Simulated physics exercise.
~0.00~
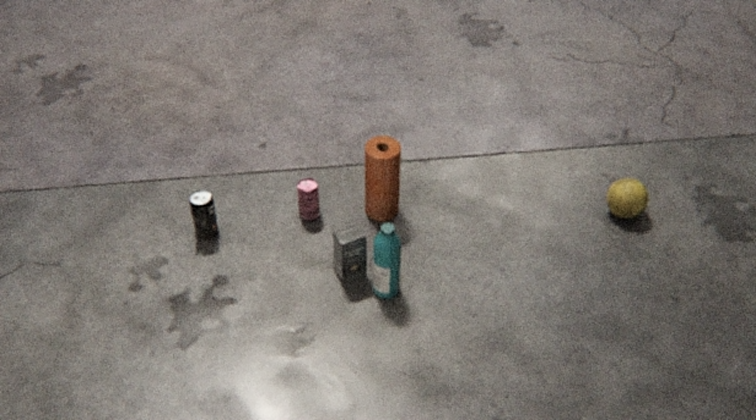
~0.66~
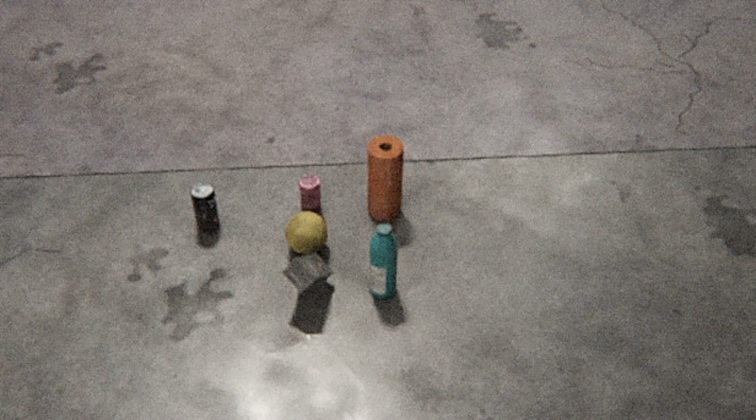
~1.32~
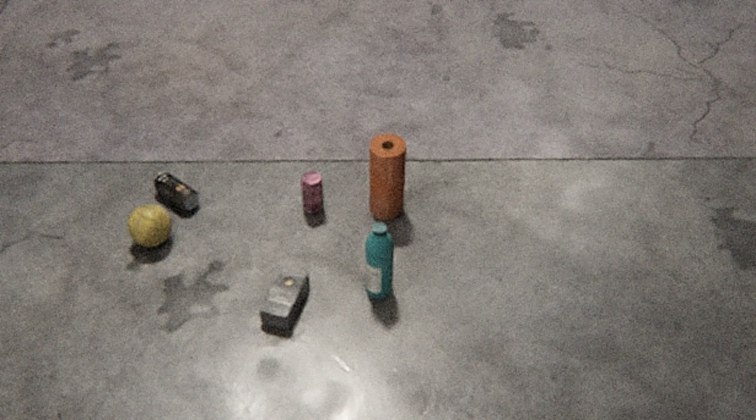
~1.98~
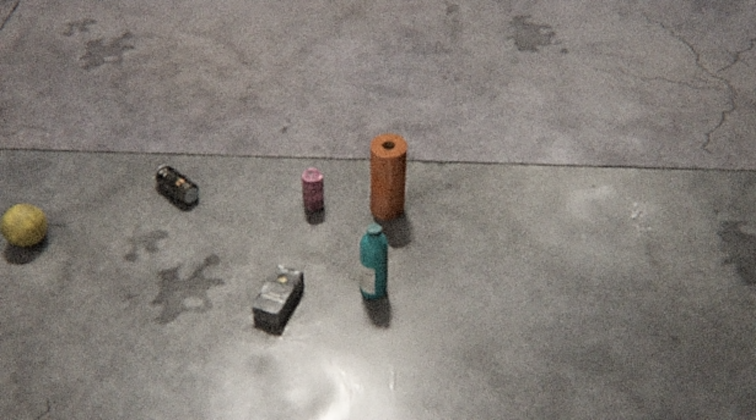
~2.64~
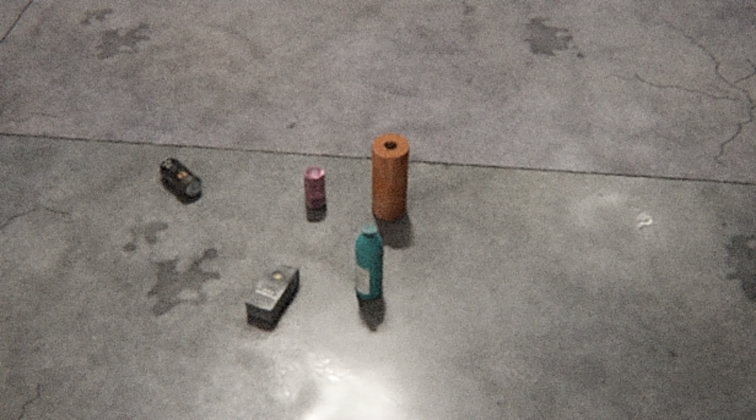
At first, a black can, a pink can, an orange roll, a grey carton and a turquoise bottle stand upright on a stained concrete floor, with a yellow ball off to the right. The ball moves left into the group, and the grey carton leans over beside it, shifted left. The ball carries on left while the carton ends up on its side nearer the viewer. Next the black can is down too, lying close to the ball. The ball continues left and passes out of view. At the end, the pink can, orange roll and turquoise bottle still stand.
